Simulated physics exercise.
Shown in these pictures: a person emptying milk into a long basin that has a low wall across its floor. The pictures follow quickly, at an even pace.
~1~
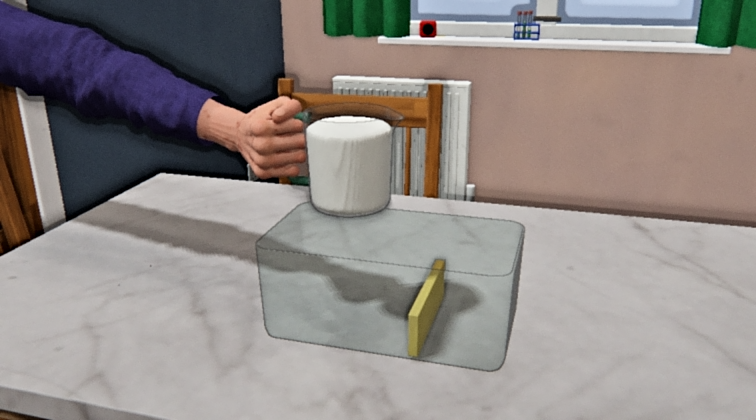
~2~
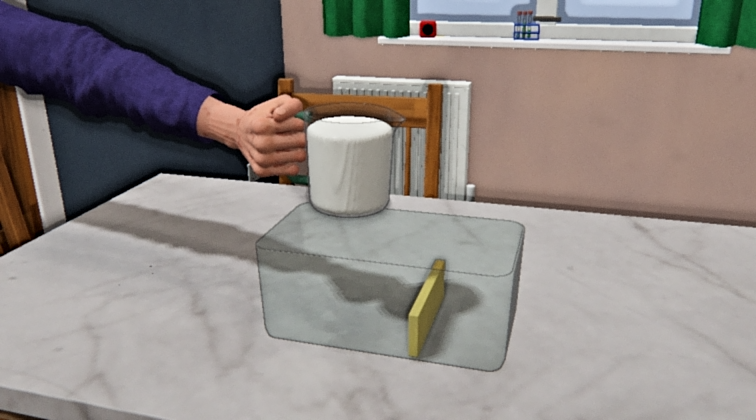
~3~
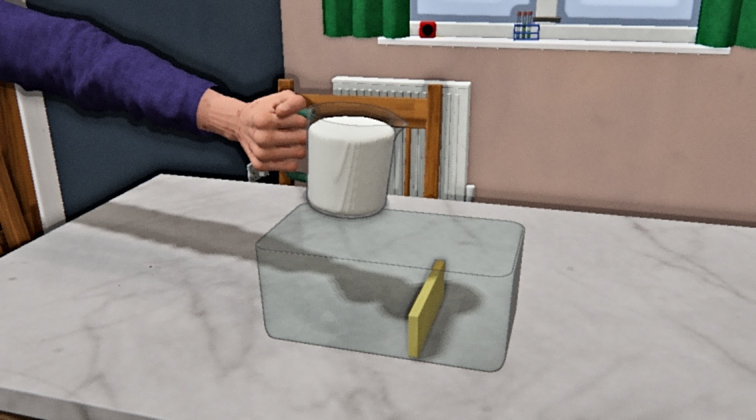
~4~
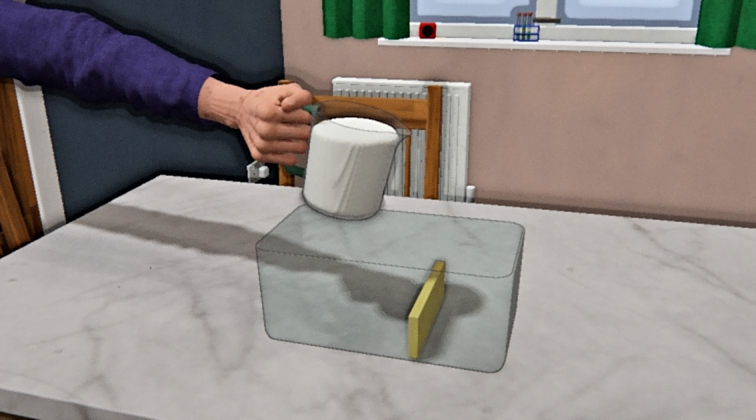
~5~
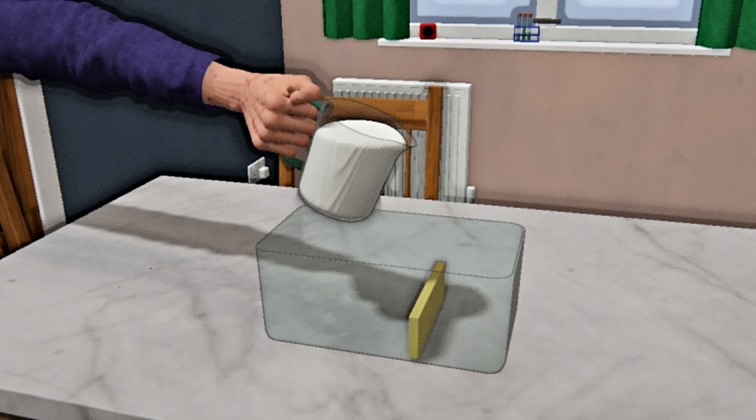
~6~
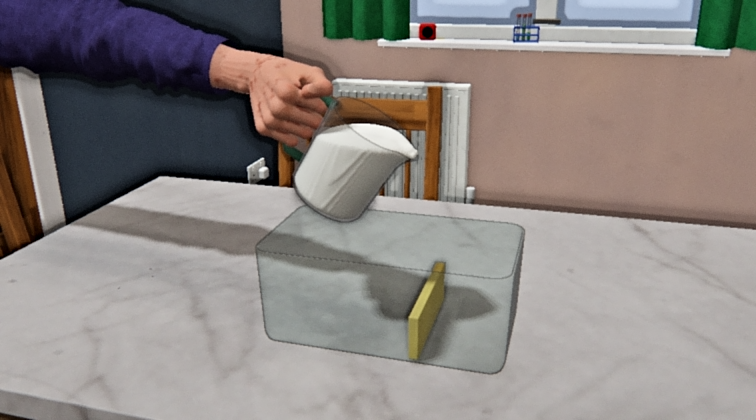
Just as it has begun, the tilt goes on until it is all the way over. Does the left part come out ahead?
No: Settles mostly right.
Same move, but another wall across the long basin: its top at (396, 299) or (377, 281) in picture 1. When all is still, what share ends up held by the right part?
Estimated: 90 % first, 95 % second.
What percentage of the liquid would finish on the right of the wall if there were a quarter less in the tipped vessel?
Estimate: Around 80 per cent.
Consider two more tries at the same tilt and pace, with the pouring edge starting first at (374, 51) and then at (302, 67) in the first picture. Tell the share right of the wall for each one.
First place gives some 65 %, second place some 5 %.
A moment on, the tilt is 93° and 58 per cent is still to pour, 1 is left of the wall and 24 right of it.
Next, the tilt is 99° and 19 per cent is still to pour, 7 is left of the wall and 64 right of it.
Then the tilt is 99° and 5 per cent is still to pour, 13 is left of the wall and 78 right of it.
Later the tilt is 99° and 1 per cent is still to pour, 17 is left of the wall and 81 right of it.
In the end 18 per cent lies left of the wall, 81 right of it and 1 outside.
